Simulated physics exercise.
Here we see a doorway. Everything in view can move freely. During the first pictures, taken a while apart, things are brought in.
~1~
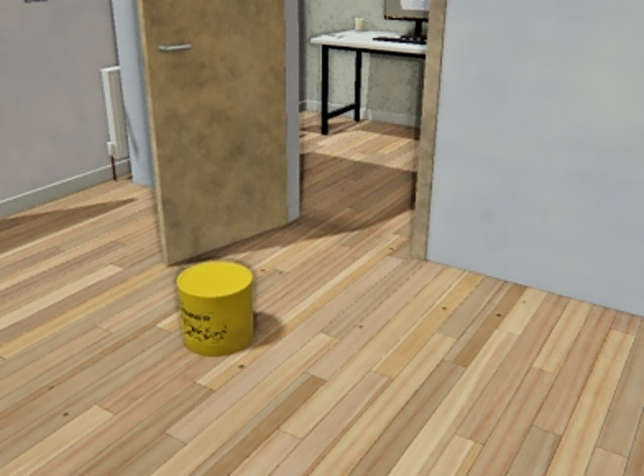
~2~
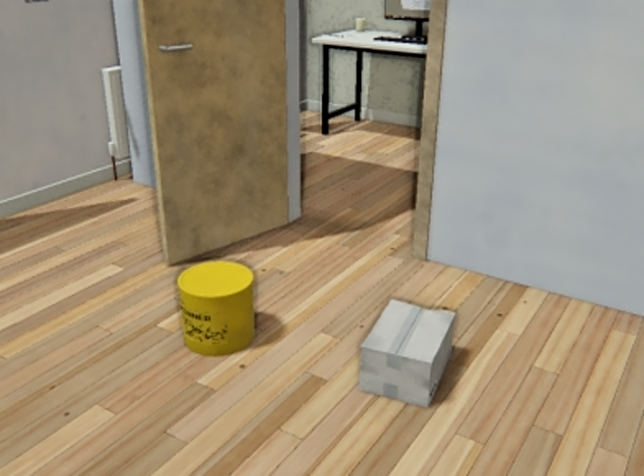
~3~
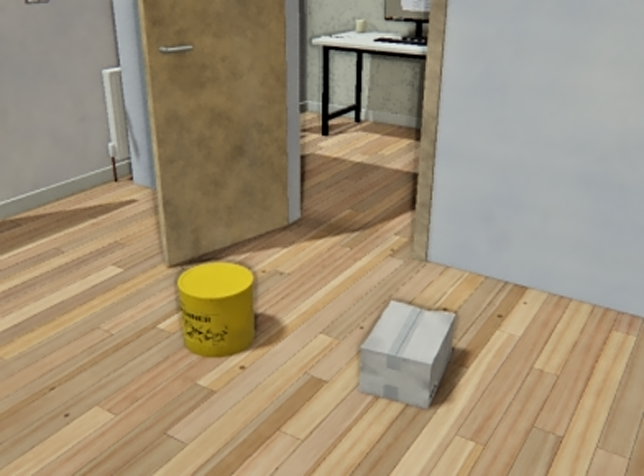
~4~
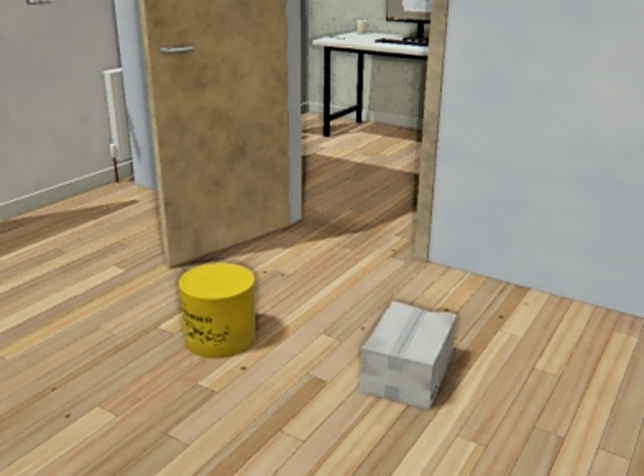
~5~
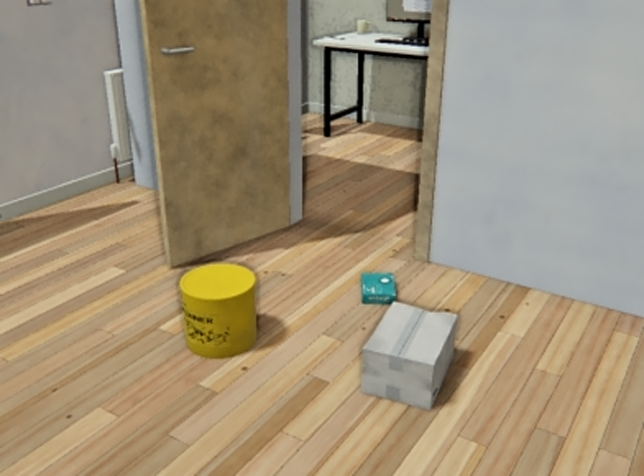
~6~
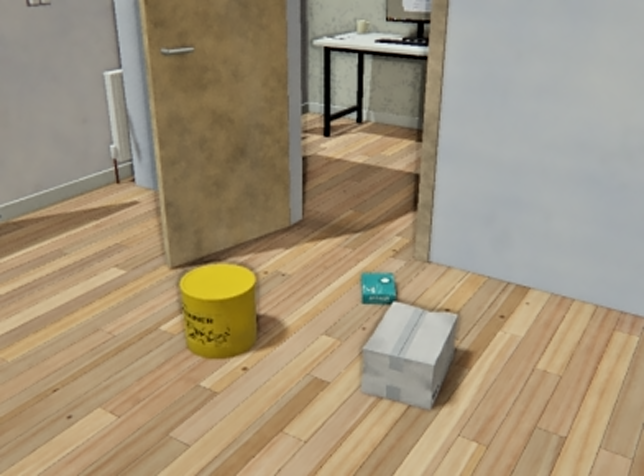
A room with pale wooden floorboards is seen from slightly above, facing an open doorway with a desk beyond it. A brown door stands wide open at left of the opening, with a yellow pail on the floor before it and a plain pale wall at right. A white parcel appears right of the pail, then a turquoise packet appears behind the parcel, while everything else stays practically still.
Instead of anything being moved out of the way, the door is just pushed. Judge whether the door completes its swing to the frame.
Most likely the doorway will end up sealed off.
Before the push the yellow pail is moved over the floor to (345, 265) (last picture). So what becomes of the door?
Well, after that the door gets caught.
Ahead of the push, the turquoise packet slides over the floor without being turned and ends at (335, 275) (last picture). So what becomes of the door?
After that, the door stays partly open.
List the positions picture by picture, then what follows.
Door wide open and still, in the first picture.
Door wide open and still; white parcel (408, 351); yellow pail (218, 308), in the second picture.
Door wide open and still; white parcel (408, 352); yellow pail (218, 309), in the third picture.
Door wide open and still; white parcel (410, 353); yellow pail (219, 310), in the fourth picture.
Door wide open and still; white parcel (411, 353); yellow pail (220, 310), in the fifth picture.
Door wide open and still; turquoise packet (378, 288); white parcel (411, 353), in the sixth picture.
Then, 1.40 s past the last view, door 69° open.
Then, 2.40 s past the last view, door 32° open.
Finally, door 0° open; all 3 still in place. Final places as the last picture's camera would see them, turquoise packet near (384, 288).
